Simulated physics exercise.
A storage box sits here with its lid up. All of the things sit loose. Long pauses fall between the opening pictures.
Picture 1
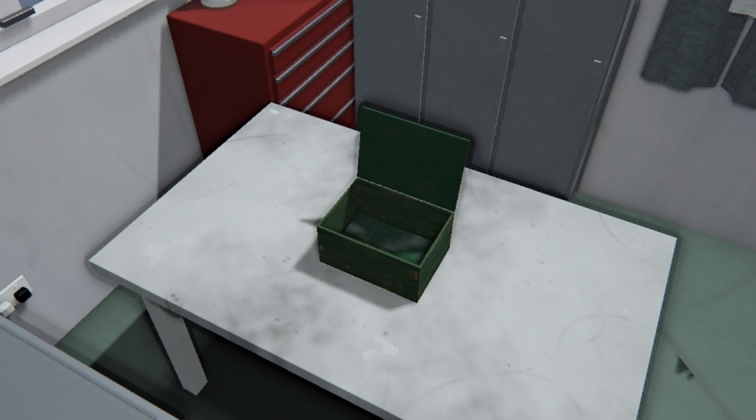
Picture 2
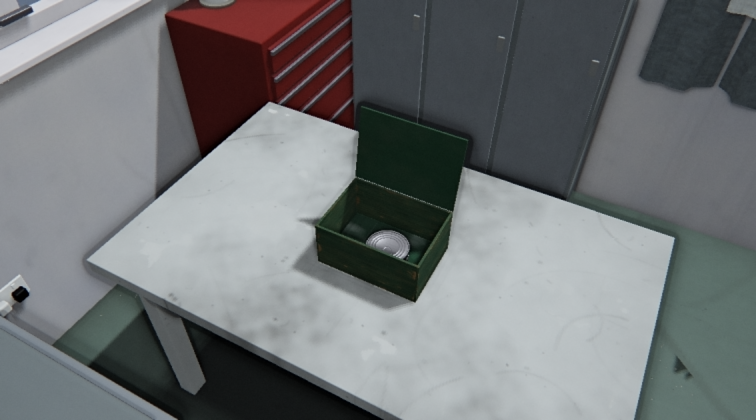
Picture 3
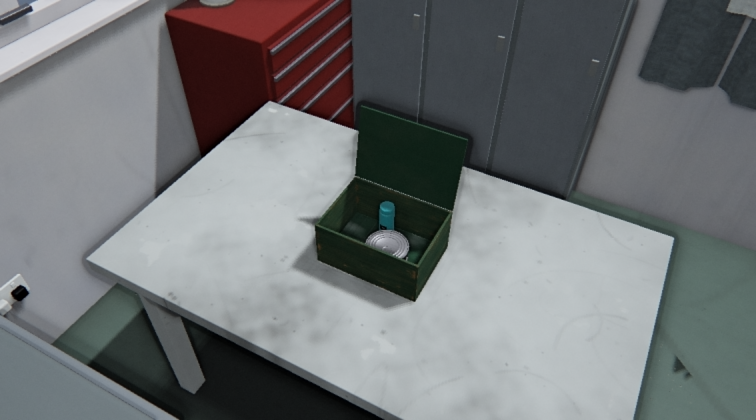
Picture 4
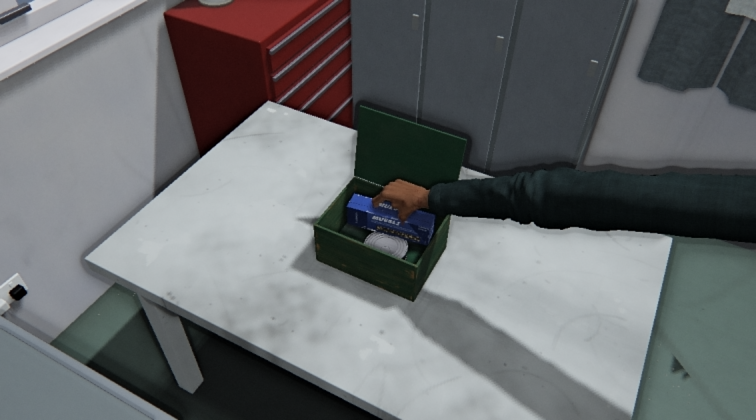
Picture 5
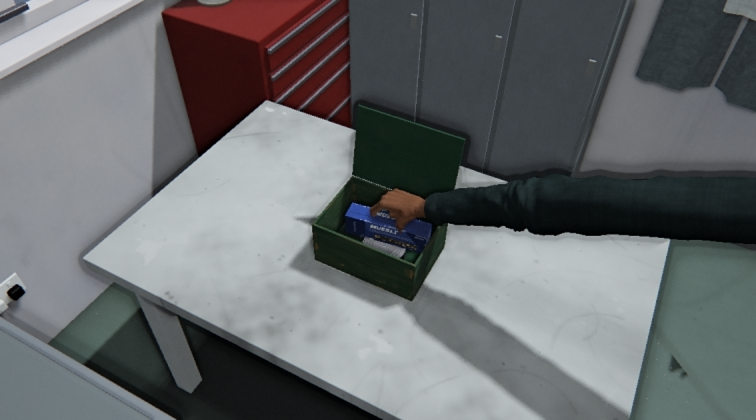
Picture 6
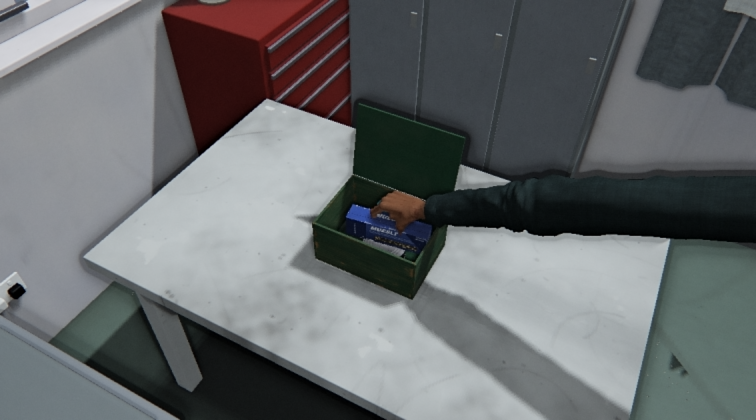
On a pale worktable, an open green box gains a round silvery item, then a turquoise shaker, before a hand lowers in a blue carton.
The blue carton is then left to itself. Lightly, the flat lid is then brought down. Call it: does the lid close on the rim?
My call is that it closes.
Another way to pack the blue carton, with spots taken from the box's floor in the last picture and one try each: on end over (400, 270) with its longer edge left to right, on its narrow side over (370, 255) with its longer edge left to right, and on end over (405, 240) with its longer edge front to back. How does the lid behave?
Try one: The lid remains open; try two: It comes all the way down; try three: It remains open.
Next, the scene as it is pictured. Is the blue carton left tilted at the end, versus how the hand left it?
Well, it stays just as set.
Then, 1.20 s later than the last frame, lid 84° above the rim.
Then, 1.70 s later than the last frame, lid 42° above the rim.
Then, 1.90 s later than the last frame, lid 16° above the rim.
When it is over, lid shut; all 3 as before. End places, in pixels of the last picture, blue carton near (388, 230).
